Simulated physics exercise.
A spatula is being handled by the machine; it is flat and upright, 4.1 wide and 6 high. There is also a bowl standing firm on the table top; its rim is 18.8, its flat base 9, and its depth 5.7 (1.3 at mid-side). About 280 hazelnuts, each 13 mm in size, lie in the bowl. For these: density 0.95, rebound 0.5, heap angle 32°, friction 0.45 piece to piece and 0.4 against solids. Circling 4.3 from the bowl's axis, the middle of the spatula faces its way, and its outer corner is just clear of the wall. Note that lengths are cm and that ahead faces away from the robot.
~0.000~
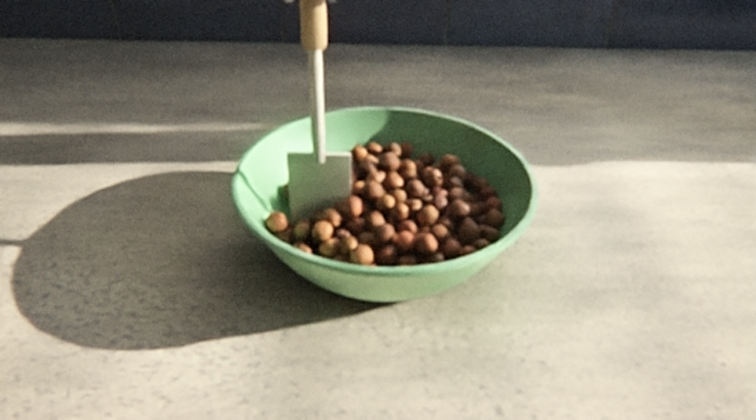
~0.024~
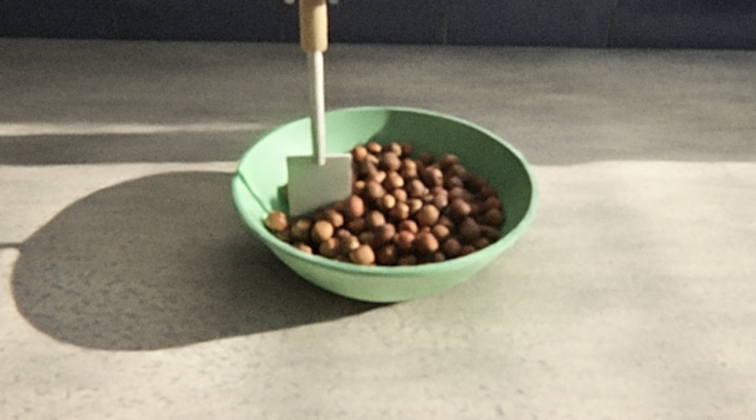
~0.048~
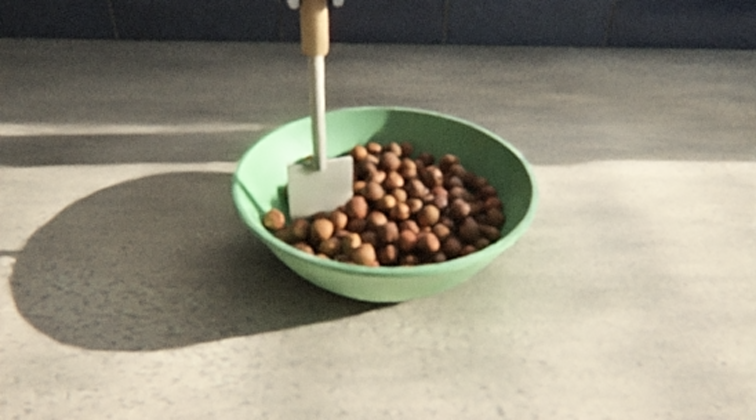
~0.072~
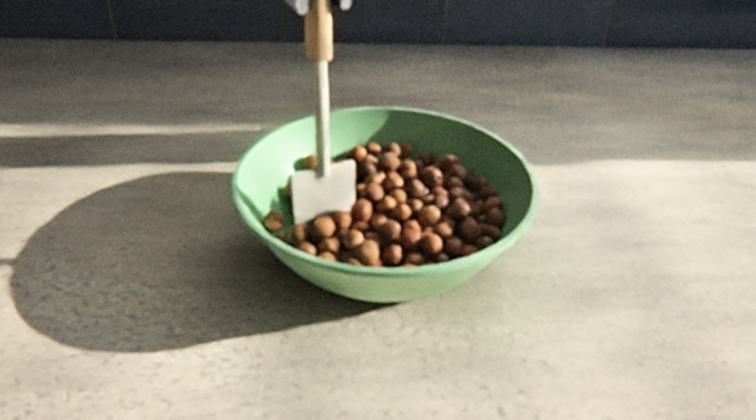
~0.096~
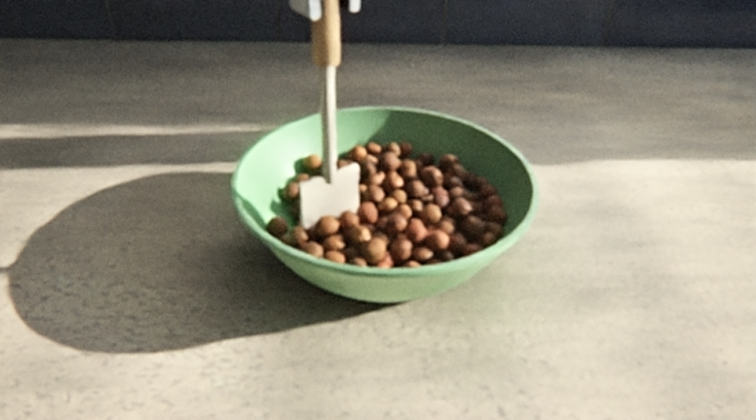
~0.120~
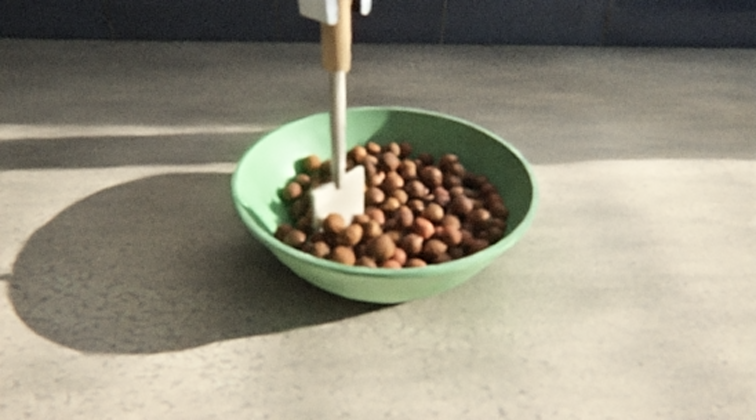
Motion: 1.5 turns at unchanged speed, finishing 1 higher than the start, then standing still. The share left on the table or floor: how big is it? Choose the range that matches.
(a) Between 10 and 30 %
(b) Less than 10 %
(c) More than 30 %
Between 10 and 30 % (a).
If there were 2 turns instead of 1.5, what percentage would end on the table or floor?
Then some 20 per cent.
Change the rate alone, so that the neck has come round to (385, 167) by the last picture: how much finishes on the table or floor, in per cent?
It works out to roughly 40 percent.
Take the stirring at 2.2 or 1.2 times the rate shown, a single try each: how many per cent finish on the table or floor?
50 % and 25 %.
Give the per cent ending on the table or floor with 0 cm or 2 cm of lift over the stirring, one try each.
Estimates: 20 % then 10 %.
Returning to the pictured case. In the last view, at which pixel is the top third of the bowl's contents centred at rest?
Near (434, 173).
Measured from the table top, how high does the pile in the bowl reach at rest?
About 6.5 cm.
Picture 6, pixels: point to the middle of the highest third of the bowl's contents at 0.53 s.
Roughly pixel (382, 142).
After 0.53 s, 240° round, highest piece 8 above the table; 262 in the bowl, 16 on the table or floor, 4 in flight or on the tool.
After 0.95 s, 74° round, highest piece 8 above the table; 250 in the bowl, 29 on the table or floor, 3 in flight or on the tool.
After 1.35 s, 180° round, highest piece 6 above the table; 238 in the bowl, 44 on the table or floor.
After 2.05 s, 180° round, highest piece 6 above the table; 238 in the bowl, 44 on the table or floor.
In the end, 238 in the bowl, 44 on the table or floor. That is 16 % on the table or floor.
